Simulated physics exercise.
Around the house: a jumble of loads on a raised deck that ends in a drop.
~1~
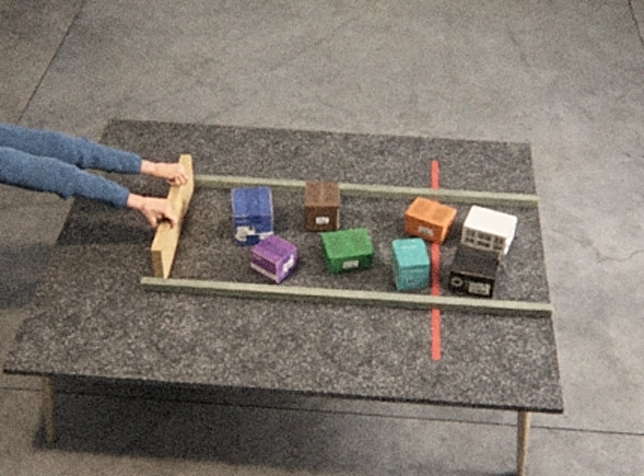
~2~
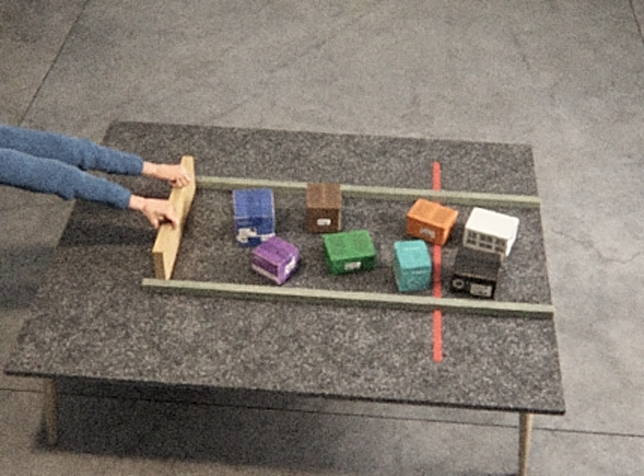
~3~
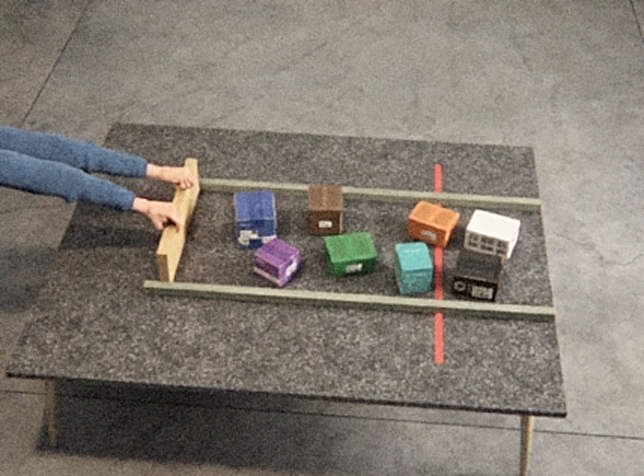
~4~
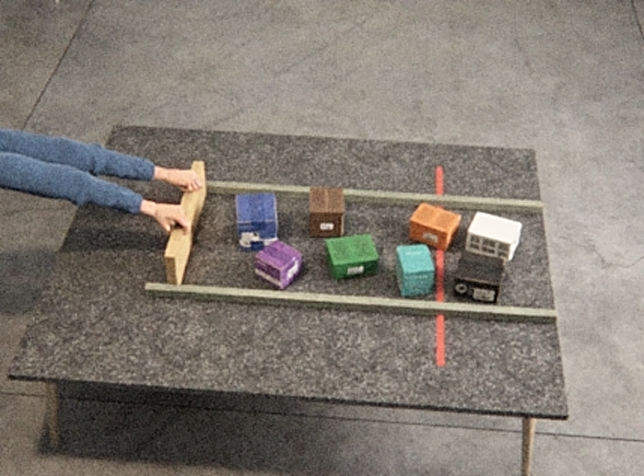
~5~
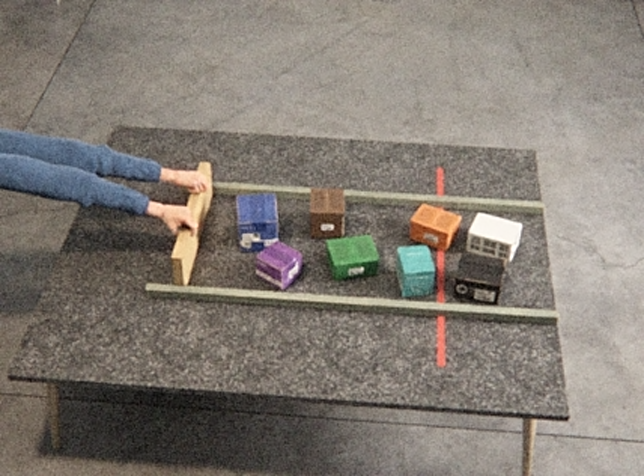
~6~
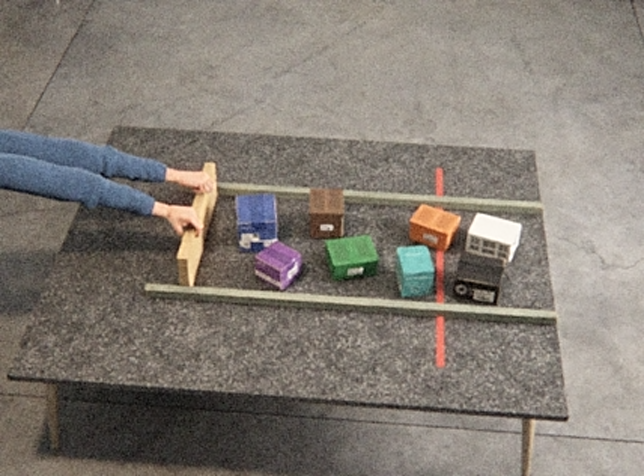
A wooden plank, gripped by two hands in blue sleeves, stands at the left of a dark speckled table between two rails. The hands slide it slowly a short way right, narrowing the gap to the blue block, while the eight colored blocks stay essentially in place around the red tape line.
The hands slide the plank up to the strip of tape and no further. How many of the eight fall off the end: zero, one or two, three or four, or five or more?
Here the number that fall off is one or two.
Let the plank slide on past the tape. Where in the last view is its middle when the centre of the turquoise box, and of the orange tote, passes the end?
Its middle is around (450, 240) and around (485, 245).
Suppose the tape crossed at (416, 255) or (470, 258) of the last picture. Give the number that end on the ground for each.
In that order 0 and 3.
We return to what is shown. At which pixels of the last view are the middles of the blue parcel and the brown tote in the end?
The blue parcel stops around (461, 238); the brown tote around (460, 208).
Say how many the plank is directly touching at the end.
The number is 3.
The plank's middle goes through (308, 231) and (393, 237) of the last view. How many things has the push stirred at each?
4 and 8.
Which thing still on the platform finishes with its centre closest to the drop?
The white crate.
Soon after, none off yet; white crate at rest near (493, 238); black parcel at rest near (479, 278); orange tote at rest near (434, 228).
Then, none off yet; white crate moved a little near (502, 239); black parcel moved about its own width near (533, 283); orange tote moved about its own width near (460, 228).
At rest, the number that fall off is one or two; fallen, black parcel.
